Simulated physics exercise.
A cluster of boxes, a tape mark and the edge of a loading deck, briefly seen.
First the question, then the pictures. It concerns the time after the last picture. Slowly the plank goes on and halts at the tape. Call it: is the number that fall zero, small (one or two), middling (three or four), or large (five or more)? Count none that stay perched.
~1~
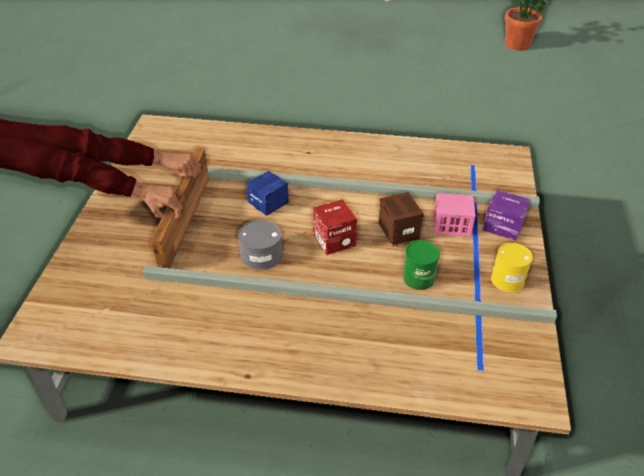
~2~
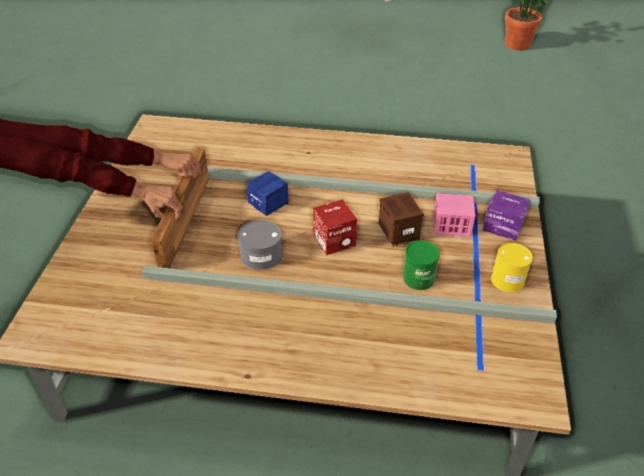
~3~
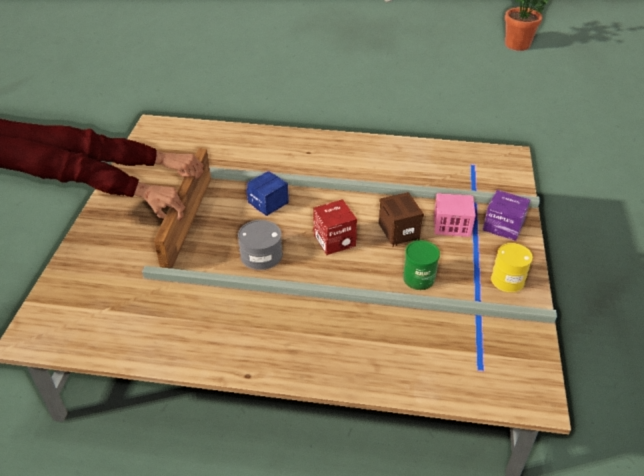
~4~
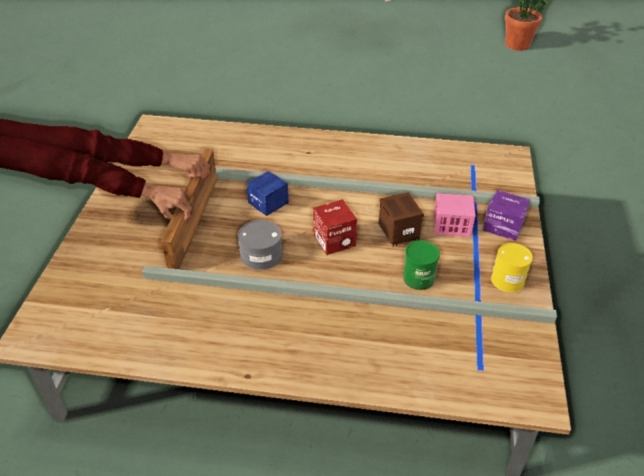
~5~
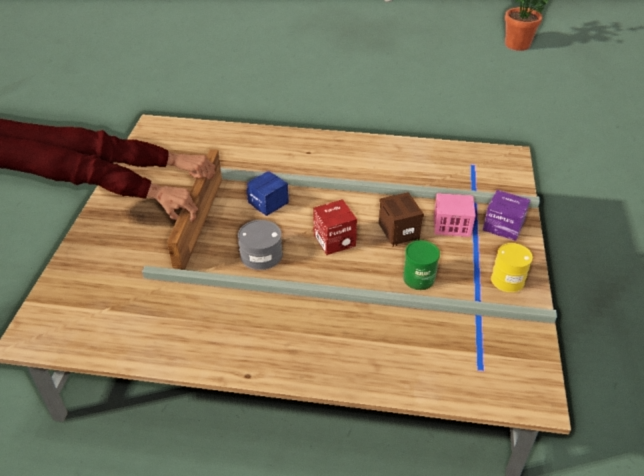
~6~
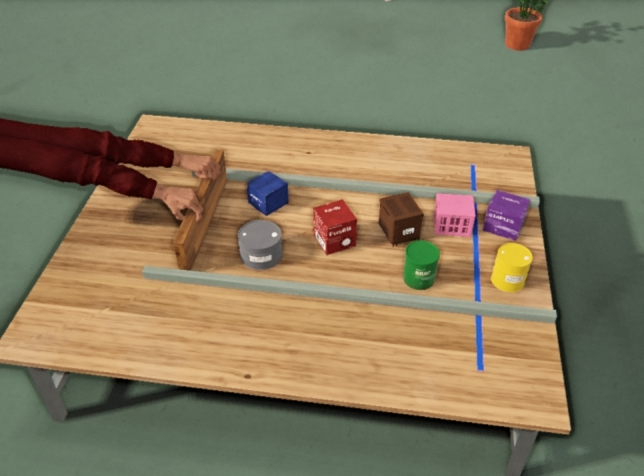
It is small.
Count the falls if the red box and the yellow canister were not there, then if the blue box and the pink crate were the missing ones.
First try: 1 fallen; other try: 0.
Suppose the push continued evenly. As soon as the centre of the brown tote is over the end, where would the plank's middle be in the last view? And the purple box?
Brown tote over the end: About (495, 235). Purple box over the end: About (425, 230).
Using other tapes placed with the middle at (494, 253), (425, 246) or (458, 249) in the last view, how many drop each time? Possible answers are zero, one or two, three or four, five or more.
Well, in the order given, it's 3 or 4, no fall at all and one or two.
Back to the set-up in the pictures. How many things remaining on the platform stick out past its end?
You'd get 2.
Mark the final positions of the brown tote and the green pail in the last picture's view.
The brown tote comes to rest at (527, 226), and the green pail comes to rest at (533, 288).
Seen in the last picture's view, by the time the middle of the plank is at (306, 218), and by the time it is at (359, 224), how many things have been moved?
Counts: 3 and 4.
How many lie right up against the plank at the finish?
3 are in contact with it.
Early on, none off yet; purple box at rest near (506, 215); yellow canister at rest near (511, 268); pink crate at rest near (454, 215).
Finally, the number that fall off is one or two; lost, pink crate and purple box.
